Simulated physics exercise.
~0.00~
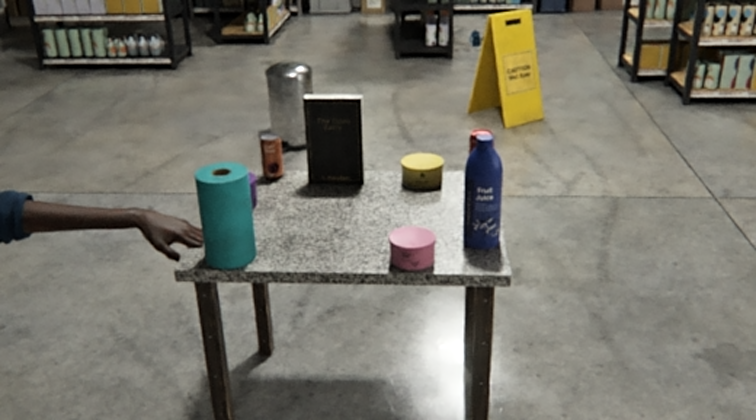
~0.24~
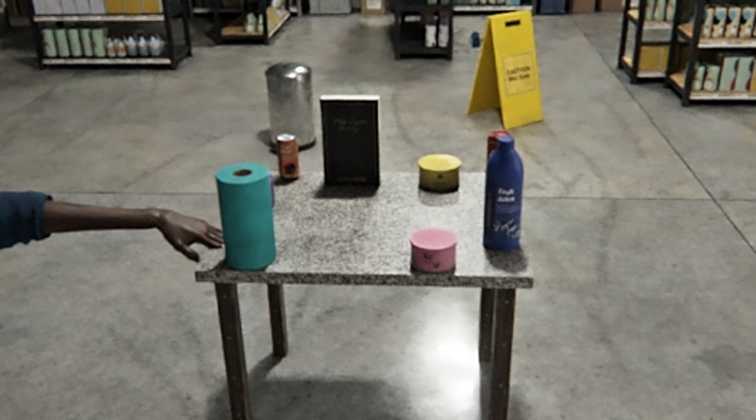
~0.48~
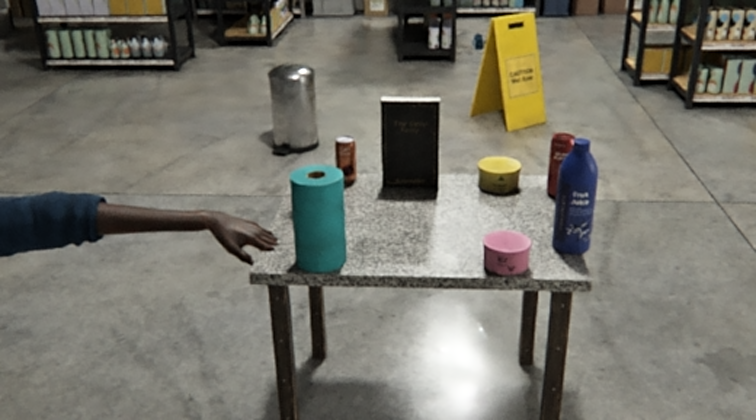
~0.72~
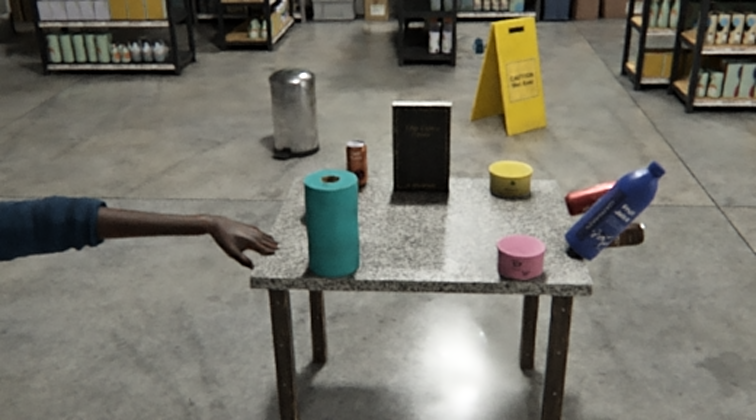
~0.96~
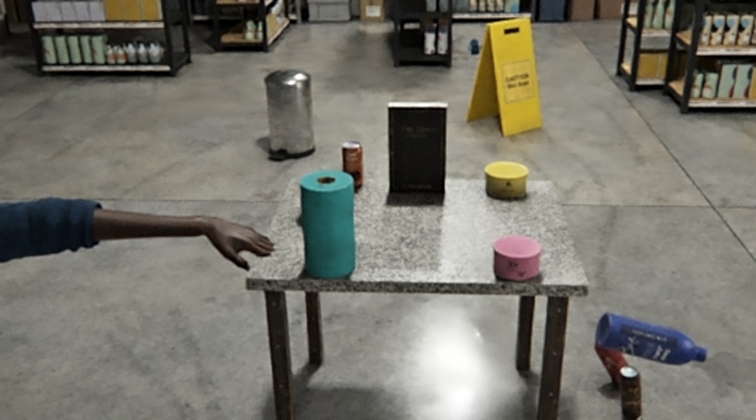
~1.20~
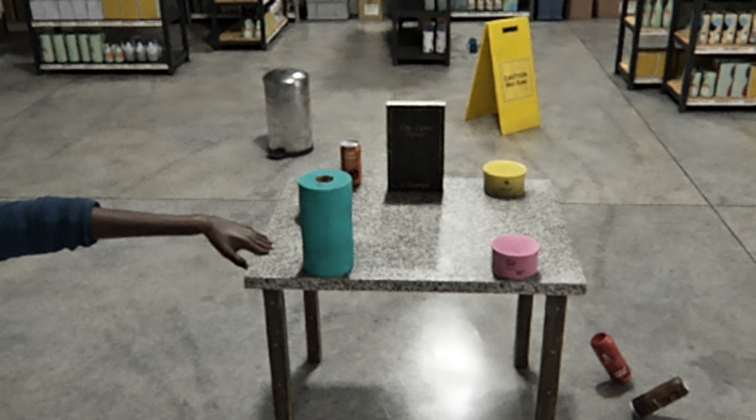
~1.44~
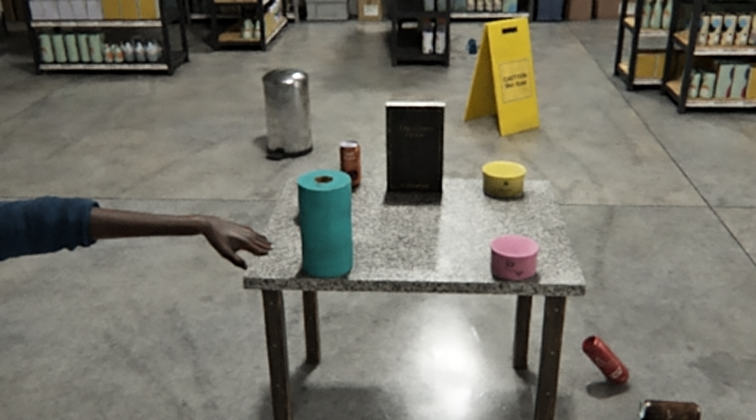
A table jerks right beside an outstretched hand, and a blue bottle and two cans topple off.
